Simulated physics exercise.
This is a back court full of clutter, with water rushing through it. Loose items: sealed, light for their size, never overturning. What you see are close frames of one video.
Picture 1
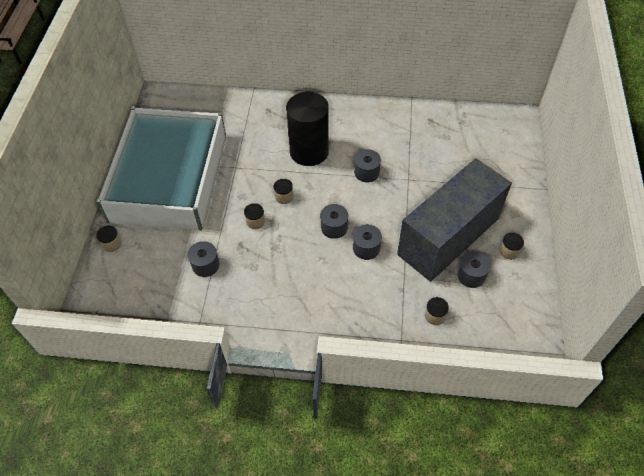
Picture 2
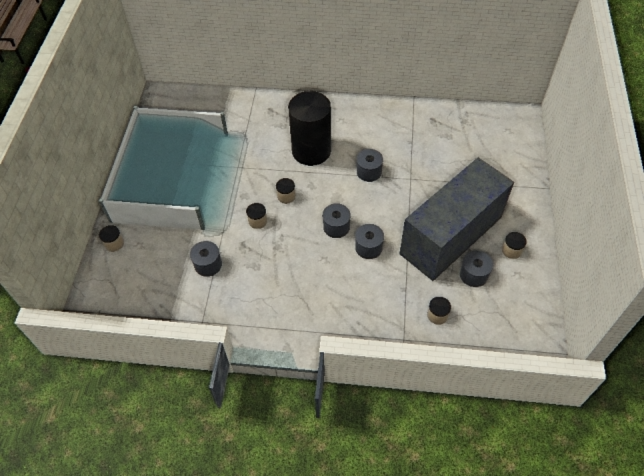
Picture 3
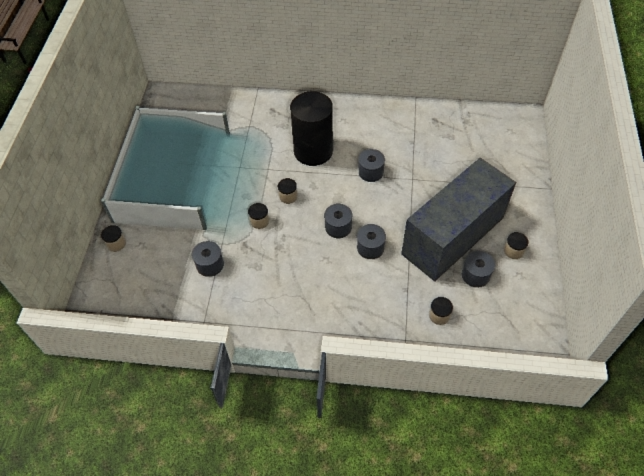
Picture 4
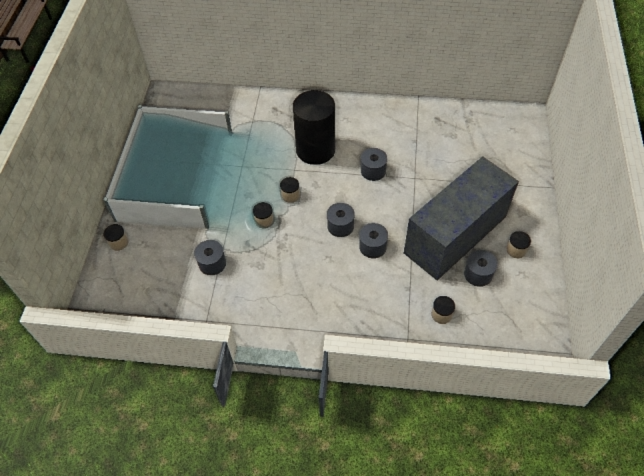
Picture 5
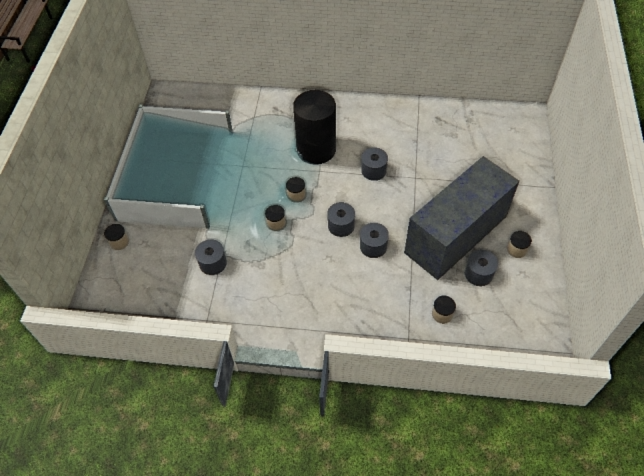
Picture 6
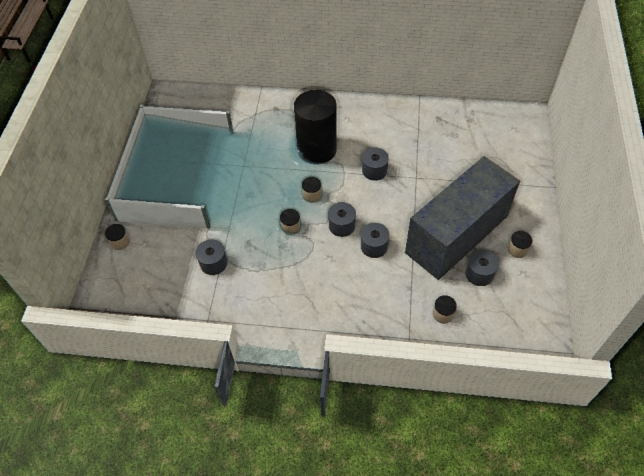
Water spreading from an open-sided tank across a walled court's pale floor, then nudging two small black-topped pails to the right.
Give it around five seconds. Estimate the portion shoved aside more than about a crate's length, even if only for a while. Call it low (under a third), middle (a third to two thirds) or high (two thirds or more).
Middle.
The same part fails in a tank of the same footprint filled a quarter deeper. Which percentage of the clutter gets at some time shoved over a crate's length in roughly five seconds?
Roughly 60 per cent of them.
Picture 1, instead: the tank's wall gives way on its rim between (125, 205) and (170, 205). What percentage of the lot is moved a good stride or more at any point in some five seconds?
Estimate: Some 0 per cent.
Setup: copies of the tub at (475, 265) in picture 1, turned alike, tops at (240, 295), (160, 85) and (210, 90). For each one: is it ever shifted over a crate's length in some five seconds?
Stays put, stays put, stays put.
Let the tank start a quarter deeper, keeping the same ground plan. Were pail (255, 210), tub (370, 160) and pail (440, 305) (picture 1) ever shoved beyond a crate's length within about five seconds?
Went the distance, went the distance, went the distance.
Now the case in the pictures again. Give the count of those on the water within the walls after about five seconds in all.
In total, 6.
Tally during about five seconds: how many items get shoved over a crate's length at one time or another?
I get 6.
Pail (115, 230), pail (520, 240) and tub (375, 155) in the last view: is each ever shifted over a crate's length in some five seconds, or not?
Note, listed order - never went far / never went far / moved a long way.
A moment on, 2 of 10 are well off their spots; 0 afloat.
Next, 5 of 10 are well off their spots; 3 afloat.
Later, 6 of 10 are well off their spots; 4 afloat.
In the end, 6 of 10 are well off their spots, and 6 have been at some point; 6 afloat.
